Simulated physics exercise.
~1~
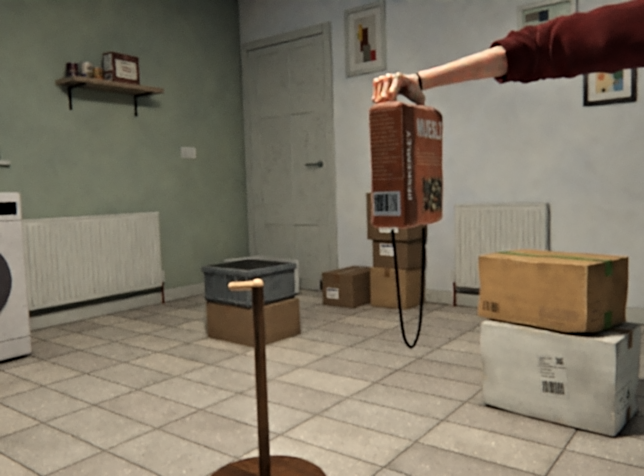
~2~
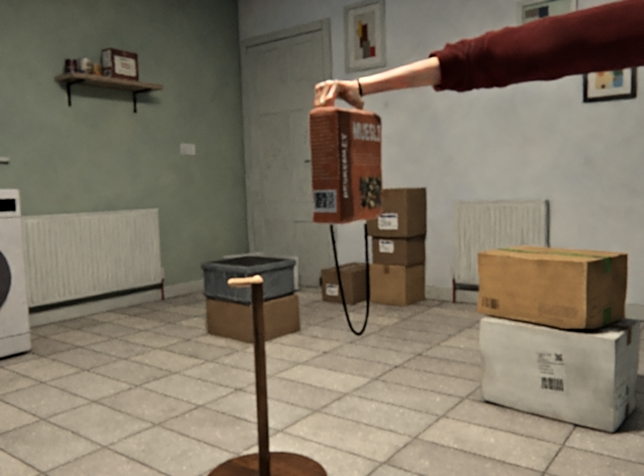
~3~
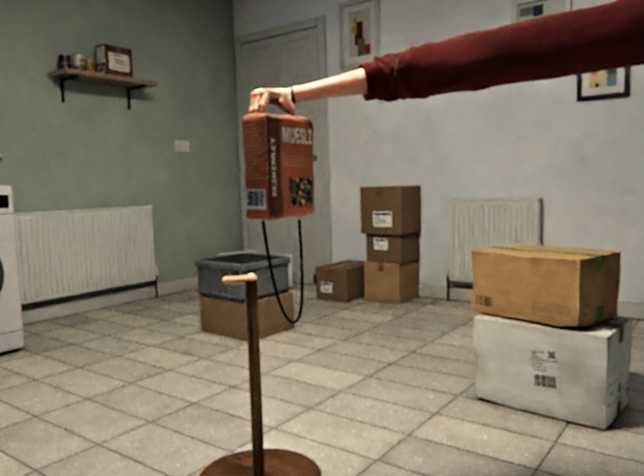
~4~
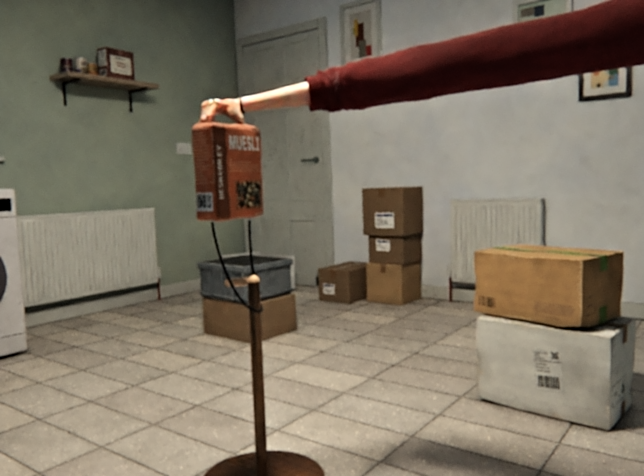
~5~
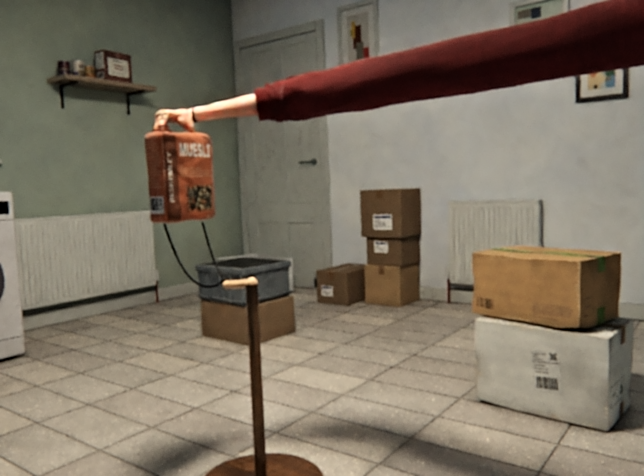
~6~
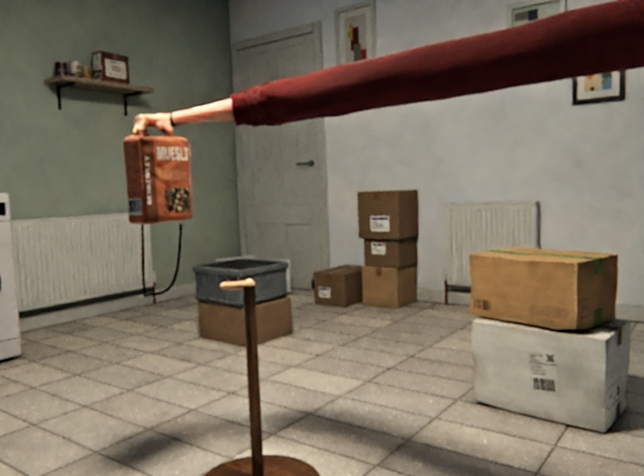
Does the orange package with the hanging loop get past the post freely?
Yes, it goes by freely. The hand carries it on to the left of the post, with the loop still hanging beneath it.
